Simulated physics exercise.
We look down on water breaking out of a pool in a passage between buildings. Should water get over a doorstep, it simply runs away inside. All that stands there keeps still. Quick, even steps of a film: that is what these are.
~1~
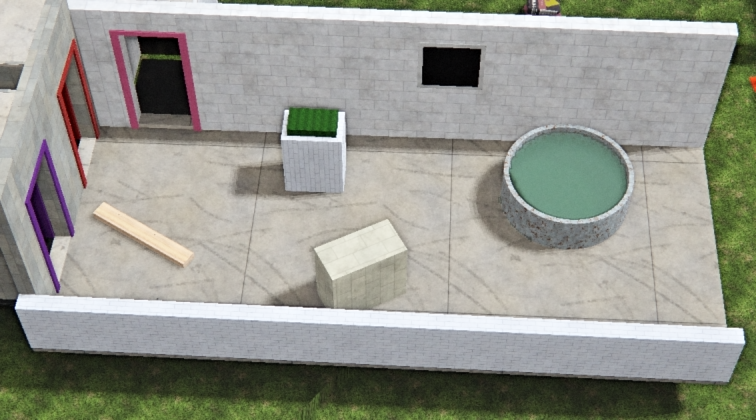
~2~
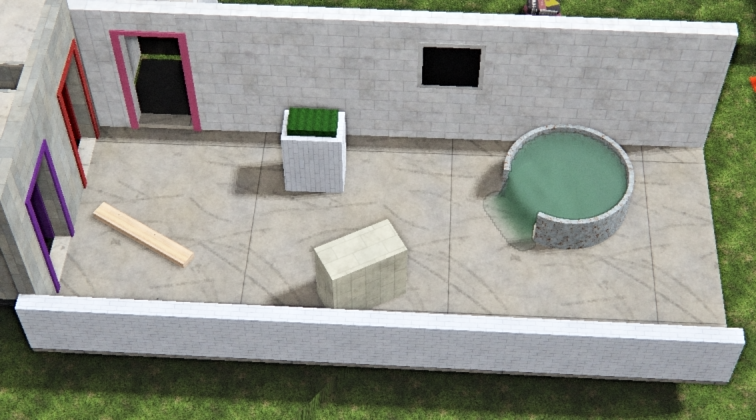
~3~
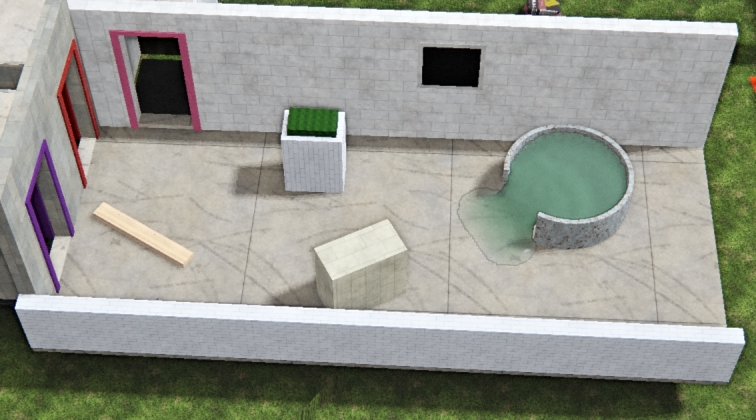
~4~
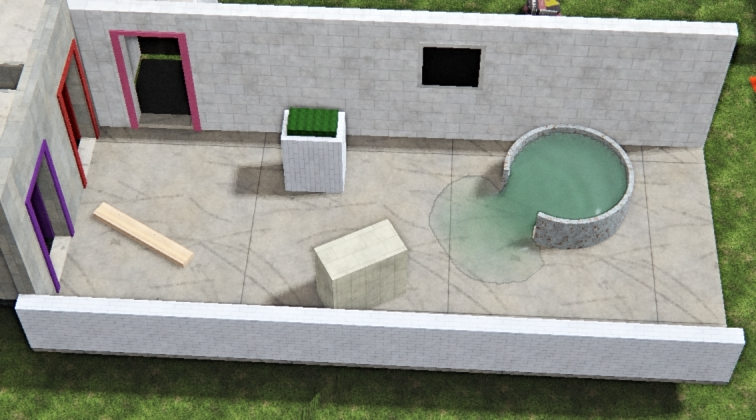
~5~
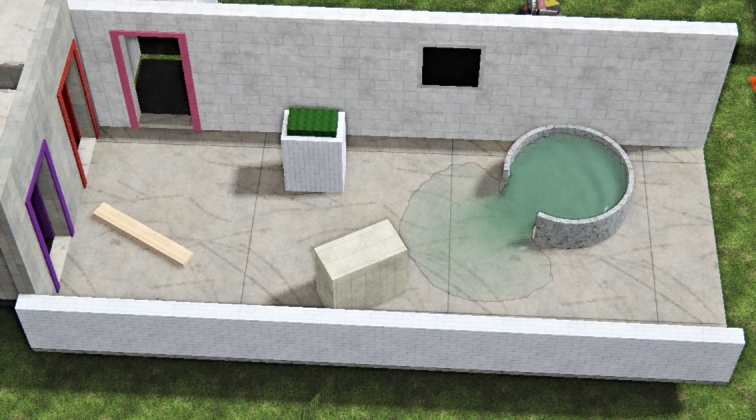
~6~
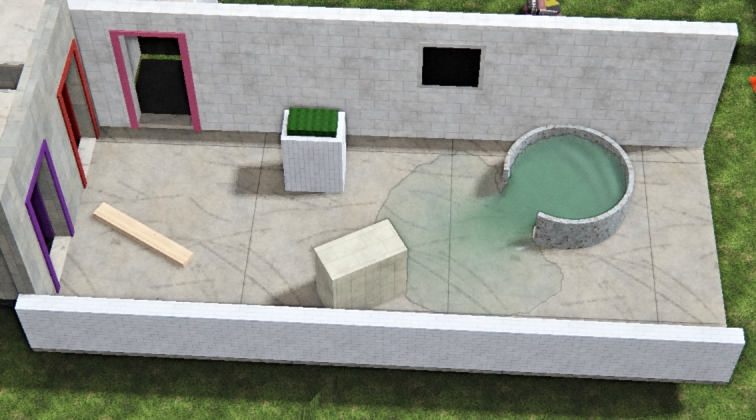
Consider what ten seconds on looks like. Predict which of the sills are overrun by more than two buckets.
As I see it, red door: Overshoots; pink door: Does not overshoot; purple door: Overshoots.
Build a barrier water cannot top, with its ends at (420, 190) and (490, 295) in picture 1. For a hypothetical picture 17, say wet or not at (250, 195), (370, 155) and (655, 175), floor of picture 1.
Lab note - spot 1 parched, spot 2 inundated, spot 3 parched.
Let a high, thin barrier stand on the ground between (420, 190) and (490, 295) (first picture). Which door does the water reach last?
I'd say the purple door is last.
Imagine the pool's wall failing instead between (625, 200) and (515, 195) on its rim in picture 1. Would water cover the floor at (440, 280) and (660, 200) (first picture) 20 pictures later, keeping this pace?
The first spot is swamped, the second spared.
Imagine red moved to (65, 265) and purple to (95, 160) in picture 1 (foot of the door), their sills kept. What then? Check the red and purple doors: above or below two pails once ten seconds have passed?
Well, the red door tops the limit, but the purple door tops the limit.
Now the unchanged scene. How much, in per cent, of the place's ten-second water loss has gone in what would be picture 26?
My reading is about 0 per cent.
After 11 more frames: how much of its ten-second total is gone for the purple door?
Near 0 %, I'd say.
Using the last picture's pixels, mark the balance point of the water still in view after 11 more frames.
Close to (467, 233), I reckon.
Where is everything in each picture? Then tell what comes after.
The pool at (568, 176) is whole and still, in the first picture.
The front is at (494, 195), out from the gap at (515, 212), in the second picture.
The front is at (467, 200), out from the gap at (514, 213), in the third picture.
The front is at (435, 224), out from the gap at (514, 214), in the fourth picture.
The front is at (410, 245), out from the gap at (514, 213), in the fifth picture.
Water pours out at (514, 213) and has run to a hidden place, in the sixth picture.
A moment on, water covers 25 % of the floor; the red door not reached, the pink door not reached, the purple door not reached.
Next, water covers 40 % of the floor; the red door not reached, the pink door not reached, the purple door not reached.
Then, water covers 60 % of the floor; the red door wet at the sill, nothing in, the pink door not reached, the purple door not reached.
Later, water covers 80 % of the floor; the red door over two buckets in, the pink door wet at the sill, nothing in, the purple door over two buckets in.
In the end, water covers 85 % of the floor; the red door far over two buckets in, the pink door wet at the sill, nothing in, the purple door over two buckets in.
